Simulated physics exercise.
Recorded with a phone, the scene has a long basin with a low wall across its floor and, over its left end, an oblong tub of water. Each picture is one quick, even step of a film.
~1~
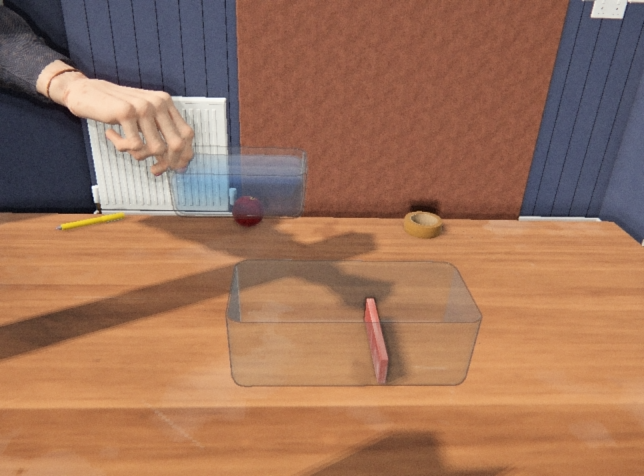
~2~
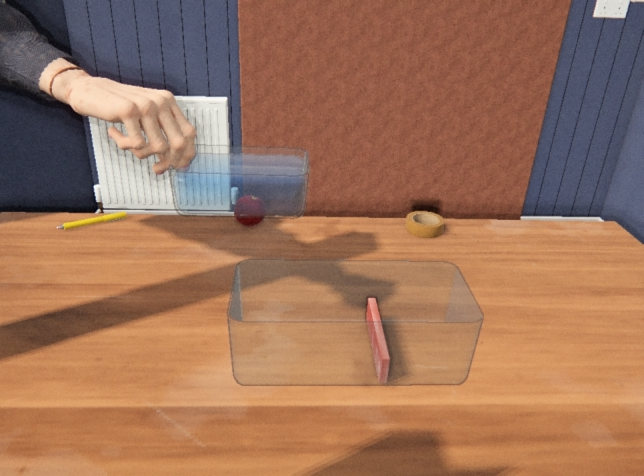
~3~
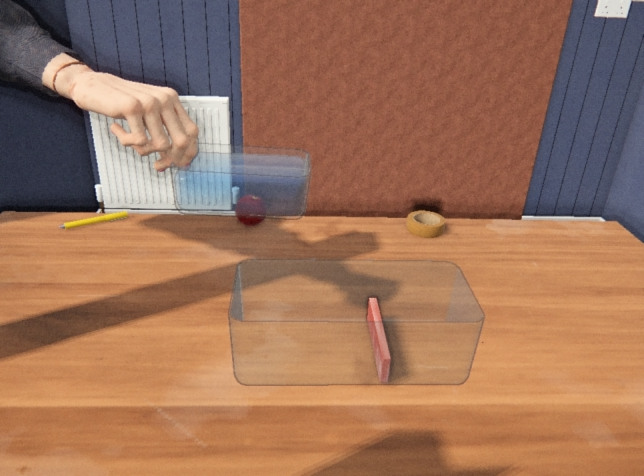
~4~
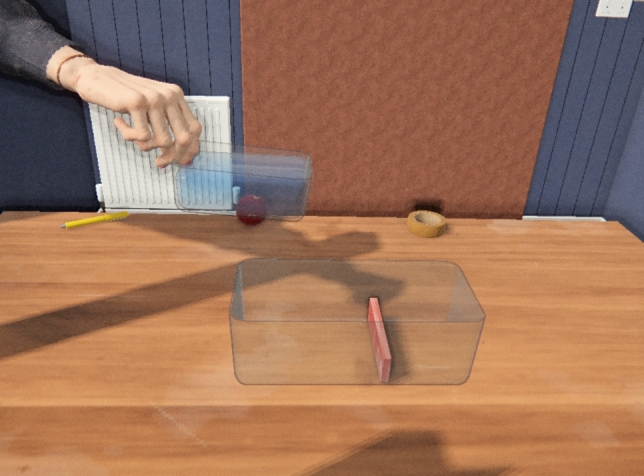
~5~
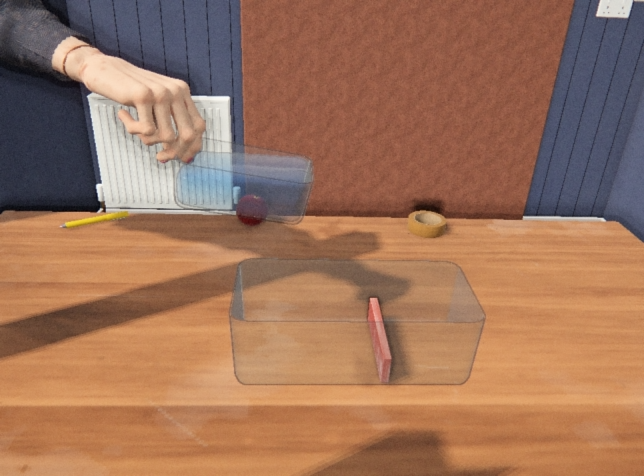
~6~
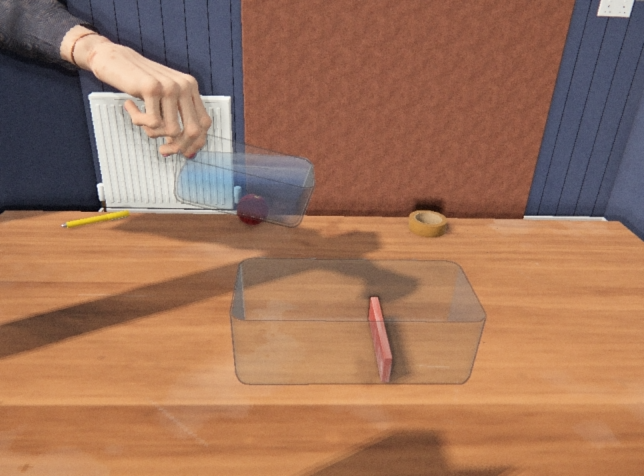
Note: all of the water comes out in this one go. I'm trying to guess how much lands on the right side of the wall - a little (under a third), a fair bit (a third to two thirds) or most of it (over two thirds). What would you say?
I would say a little, under a third.
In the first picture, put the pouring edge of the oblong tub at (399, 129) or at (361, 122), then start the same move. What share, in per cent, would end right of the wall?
First place gives some 65 %, second place some 70 %.
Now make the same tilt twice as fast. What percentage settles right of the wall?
Close to 10 per cent.
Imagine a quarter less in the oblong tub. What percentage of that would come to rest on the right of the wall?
About 5 percent.
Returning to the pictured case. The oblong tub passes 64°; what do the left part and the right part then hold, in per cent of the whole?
The left part holds 35 percent and the right part 0 percent.
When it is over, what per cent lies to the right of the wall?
It comes to some 5 per cent.
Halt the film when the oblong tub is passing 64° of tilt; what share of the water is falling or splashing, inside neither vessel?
Close to 40 in a hundred.
A moment on, the oblong tub is tipped part way and 24 per cent is still to pour, 36 is left of the wall and 1 right of it.
Next, the oblong tub is tipped on its side and 4 per cent is still to pour, 84 is left of the wall and 4 right of it.
Then the oblong tub is tipped right over and 0 per cent is still to pour, 90 is left of the wall and 7 right of it.
Later the oblong tub is tipped right over and 0 per cent is still to pour, 90 is left of the wall and 7 right of it.
Finally, 90 per cent lies left of the wall, 7 right of it and 3 outside.
